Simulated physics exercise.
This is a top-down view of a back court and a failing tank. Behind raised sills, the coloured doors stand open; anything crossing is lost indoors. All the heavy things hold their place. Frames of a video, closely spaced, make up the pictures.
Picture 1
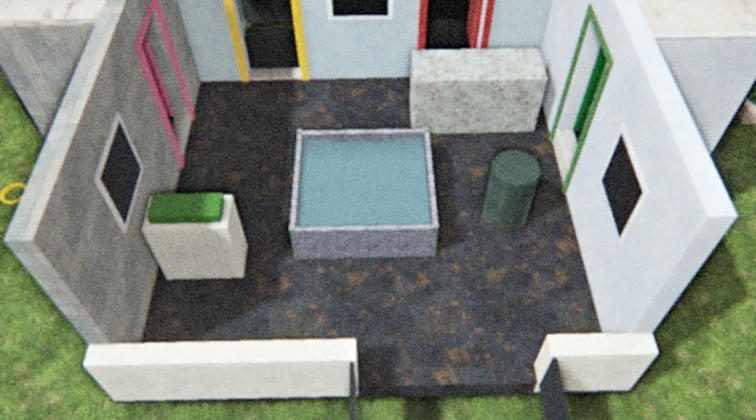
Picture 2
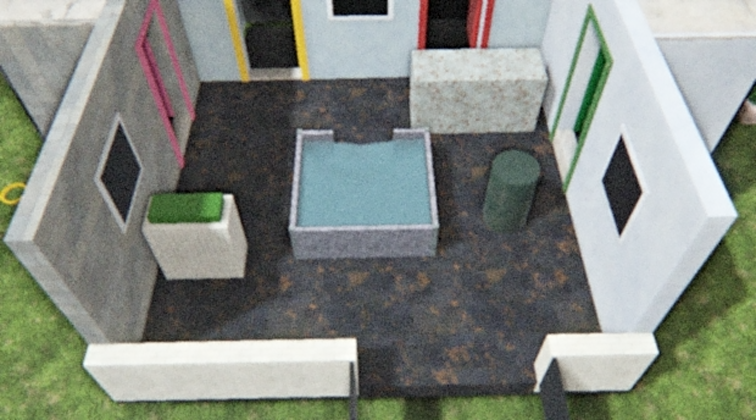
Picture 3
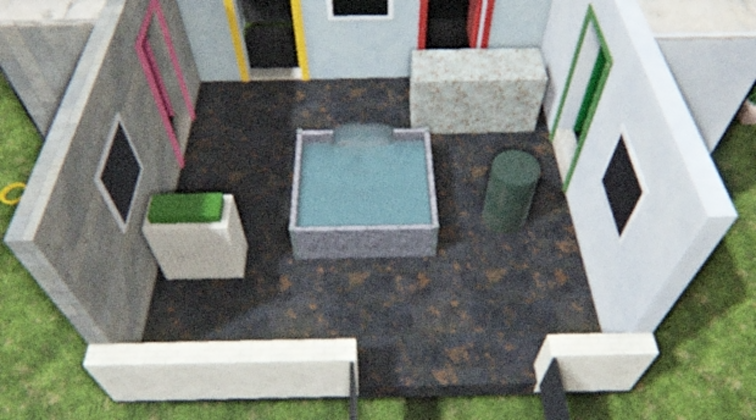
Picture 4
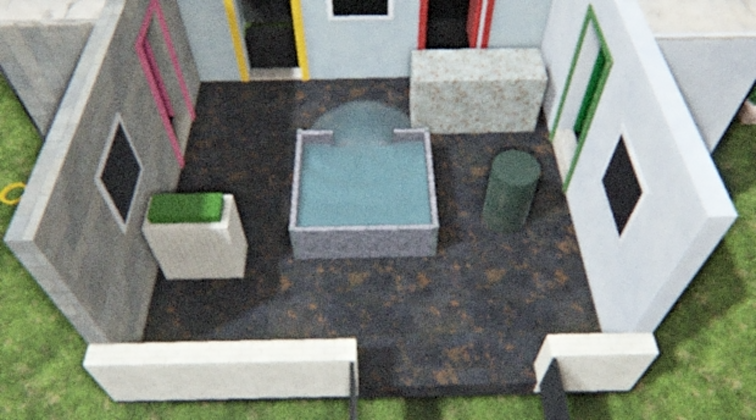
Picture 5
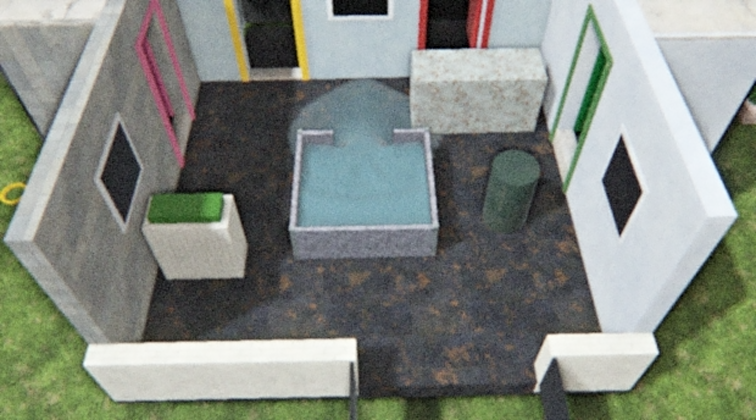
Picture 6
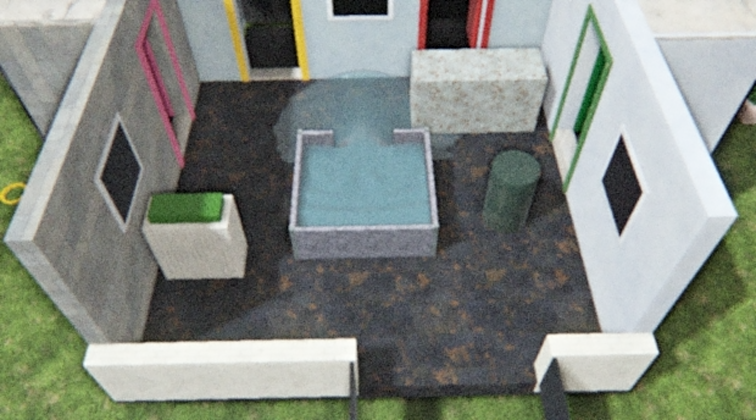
Water pours through a gap in the tank's far side and spreads across the dark floor.
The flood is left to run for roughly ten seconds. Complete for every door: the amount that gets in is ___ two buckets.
Green door: At most; pink door: At most; red door: At most; yellow door: More than.
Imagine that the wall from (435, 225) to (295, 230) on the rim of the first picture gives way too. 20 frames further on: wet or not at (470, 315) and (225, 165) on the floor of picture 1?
In the order asked, I get drenched for the first and drenched for the second.
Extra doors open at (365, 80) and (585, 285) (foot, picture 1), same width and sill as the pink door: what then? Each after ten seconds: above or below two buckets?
In turn, the first comes in higher and the second comes in lower.
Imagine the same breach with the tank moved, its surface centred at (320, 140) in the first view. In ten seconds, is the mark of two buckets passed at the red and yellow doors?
Finding: Red door comes in lower; yellow door goes beyond it.
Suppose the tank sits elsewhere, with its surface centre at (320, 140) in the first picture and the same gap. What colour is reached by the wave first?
It's the yellow door.
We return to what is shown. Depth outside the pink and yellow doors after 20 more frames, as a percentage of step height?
I'd put it at close to 80 and 180 per cent.
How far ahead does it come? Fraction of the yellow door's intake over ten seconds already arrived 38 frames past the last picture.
That comes out to 80 per cent by my count.
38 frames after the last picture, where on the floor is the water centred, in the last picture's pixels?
Roughly (349, 166).
A moment on, water covers 20 % of the floor; the green door not reached, the pink door not reached, the red door wet at the sill, nothing in, the yellow door under two buckets in.
Next, water covers 25 % of the floor; the green door not reached, the pink door not reached, the red door wet at the sill, nothing in, the yellow door over two buckets in.
Then, water covers 40 % of the floor; the green door wet at the sill, nothing in, the pink door wet at the sill, nothing in, the red door wet at the sill, nothing in, the yellow door over two buckets in.
Later, water covers 65 % of the floor; the green door wet at the sill, nothing in, the pink door wet at the sill, nothing in, the red door under two buckets in, the yellow door over two buckets in.
In the end, water covers 90 % of the floor; the green door wet at the sill, nothing in, the pink door wet at the sill, nothing in, the red door under two buckets in, the yellow door far over two buckets in.
